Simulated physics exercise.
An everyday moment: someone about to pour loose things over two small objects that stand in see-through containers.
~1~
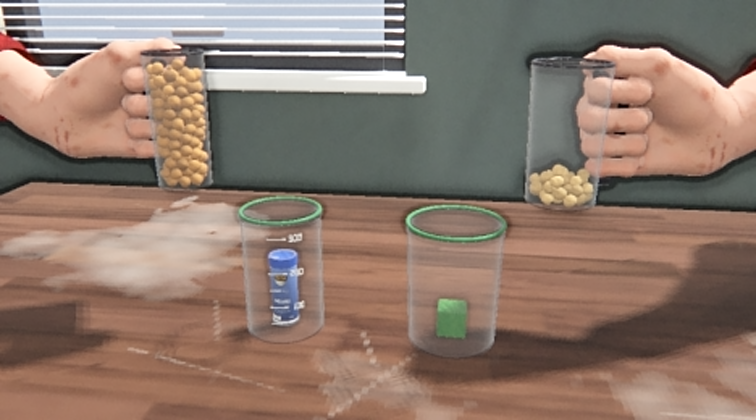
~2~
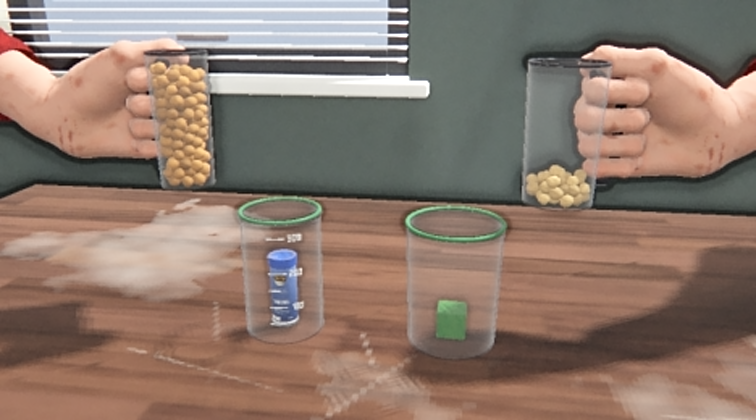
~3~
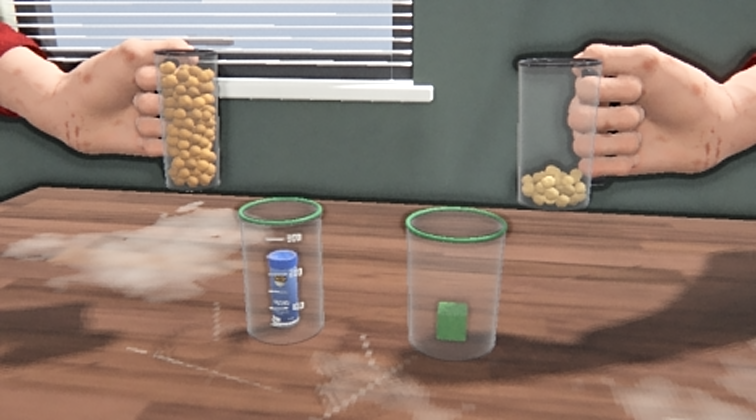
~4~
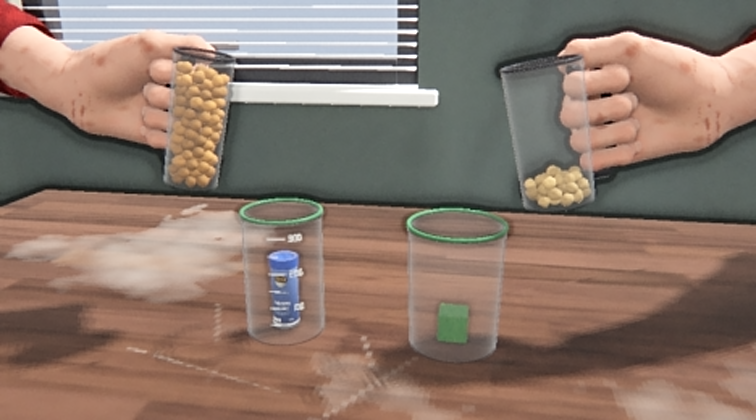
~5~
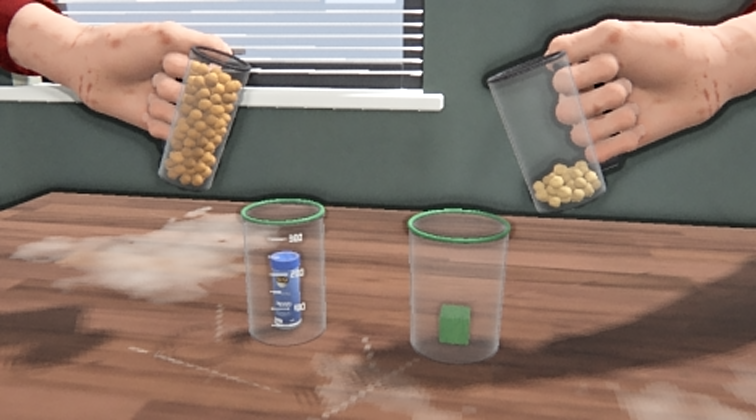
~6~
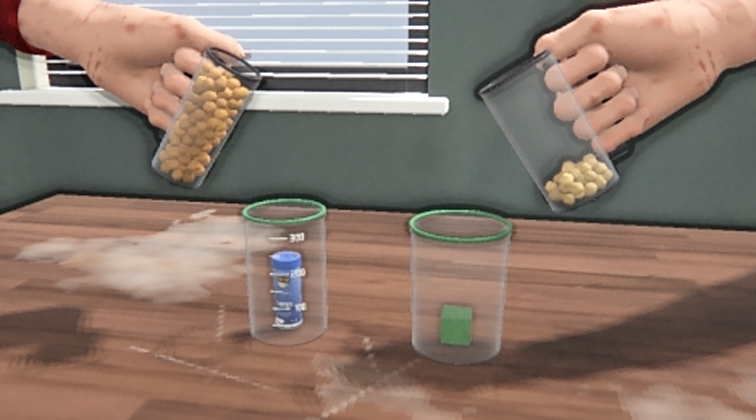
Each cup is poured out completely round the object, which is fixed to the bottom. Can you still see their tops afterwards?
The left object stands proud of the pile and the right object stands proud of the pile.
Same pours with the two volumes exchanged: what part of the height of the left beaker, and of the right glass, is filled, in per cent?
Left about 25, right about 45.
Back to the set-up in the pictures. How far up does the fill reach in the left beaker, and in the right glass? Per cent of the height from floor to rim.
Left: 60 %. Right: 20 %.
Then, 0.53 s after the last picture, left beaker empty, all of its cupful still in the cup; right glass empty, all of its cupful still in the cup.
Then, 1.10 s after the last picture, left beaker nearly empty, nearly all of its cupful still in the cup; right glass empty, all of its cupful still in the cup.
Then, 1.77 s after the last picture, left beaker a third full, none of its cupful still in the cup; right glass nearly empty, none of its cupful still in the cup.
At rest, left beaker two thirds full (surface near (286, 260)), nothing beside it; right glass nearly empty (surface near (457, 319)), nothing beside it; the left thing is still showing; the right thing is still showing.
